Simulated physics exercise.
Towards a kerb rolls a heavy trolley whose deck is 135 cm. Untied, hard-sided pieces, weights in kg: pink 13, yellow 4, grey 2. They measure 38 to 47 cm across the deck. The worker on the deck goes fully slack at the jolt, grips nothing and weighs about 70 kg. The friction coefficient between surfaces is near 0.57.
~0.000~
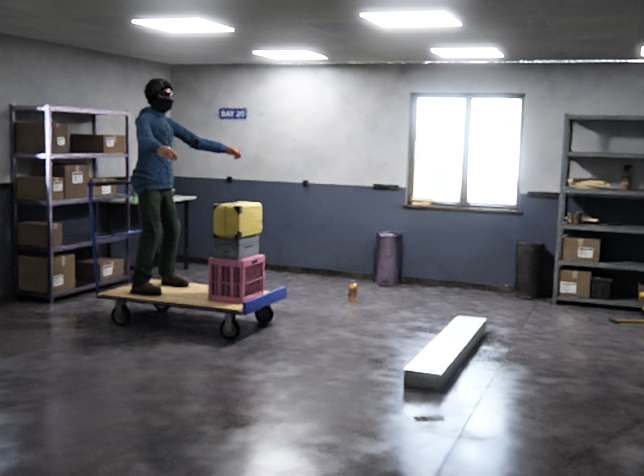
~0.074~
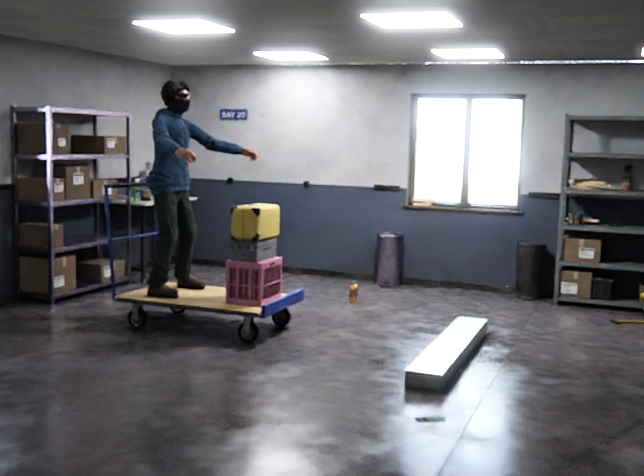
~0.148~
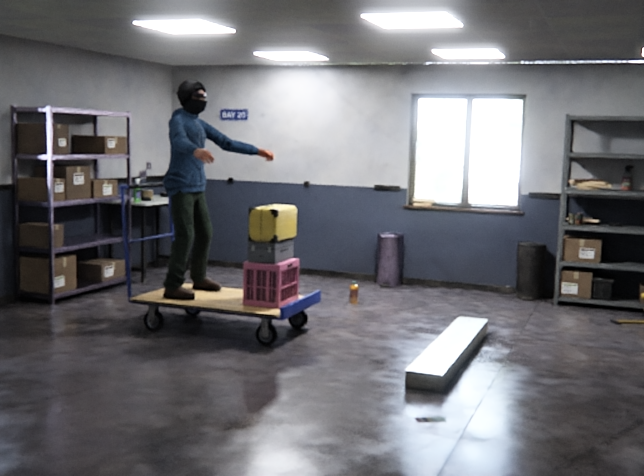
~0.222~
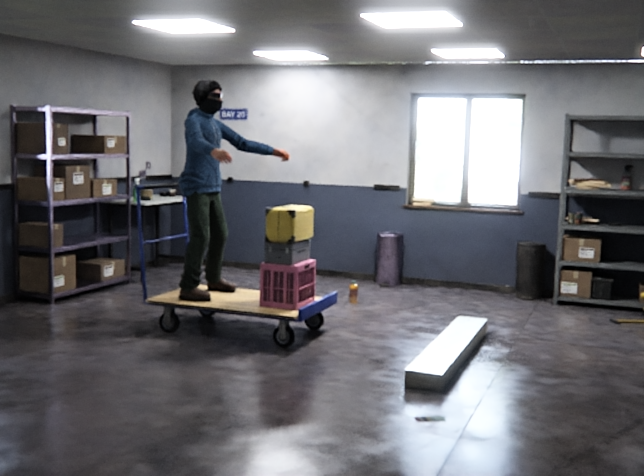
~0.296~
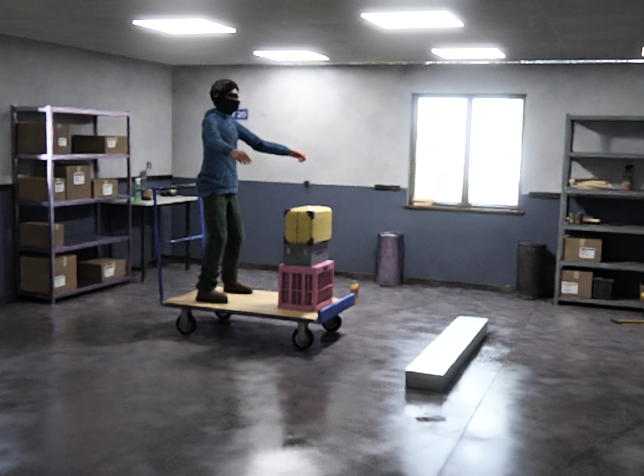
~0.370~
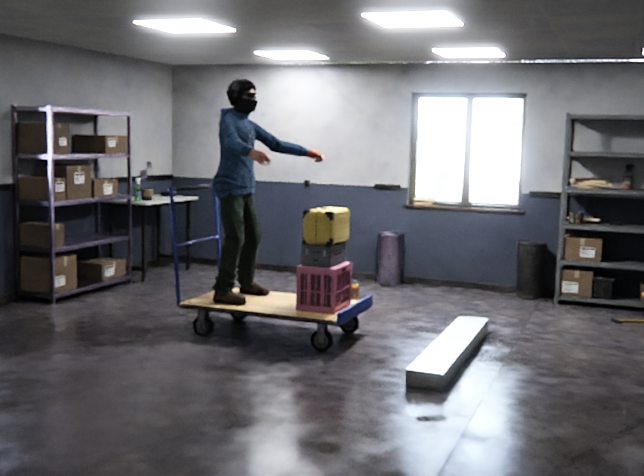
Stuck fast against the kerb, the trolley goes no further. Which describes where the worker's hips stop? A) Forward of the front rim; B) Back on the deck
(B) Back on the deck.
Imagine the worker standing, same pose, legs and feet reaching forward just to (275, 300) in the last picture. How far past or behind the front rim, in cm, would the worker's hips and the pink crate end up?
In that case hips 20 behind, pink 20 behind.
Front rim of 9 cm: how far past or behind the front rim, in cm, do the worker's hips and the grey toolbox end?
You'd see the hips land 40 cm behind and the grey one 20 cm past the front rim.
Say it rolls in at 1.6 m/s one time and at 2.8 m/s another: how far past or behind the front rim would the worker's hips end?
Try 1: 40 cm behind rim; try 2: 120 cm past rim.
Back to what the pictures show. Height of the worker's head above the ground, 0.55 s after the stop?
At that moment it's around 90 cm off the ground.
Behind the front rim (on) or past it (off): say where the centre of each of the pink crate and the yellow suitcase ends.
Result - pink: Stays; yellow: Goes over.
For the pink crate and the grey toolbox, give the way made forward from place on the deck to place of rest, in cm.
The pink one ends 10 cm forward and the grey one 80 cm forward.
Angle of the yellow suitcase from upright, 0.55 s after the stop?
Tilt: Around 90°.
Impact comes at 0.72 s.
After 0.97 s the worker's hips are 58 cm behind the rim, near (379, 225) in the last picture's view.
After 1.27 s the worker's hips are 36 cm behind the rim, near (405, 258) in the last picture's view.
After 1.72 s the worker's hips are 24 cm behind the rim, near (420, 256) in the last picture's view.
At rest, 3.8 s, past the rim, yellow suitcase and grey toolbox; behind it, pink crate and the worker's hips.
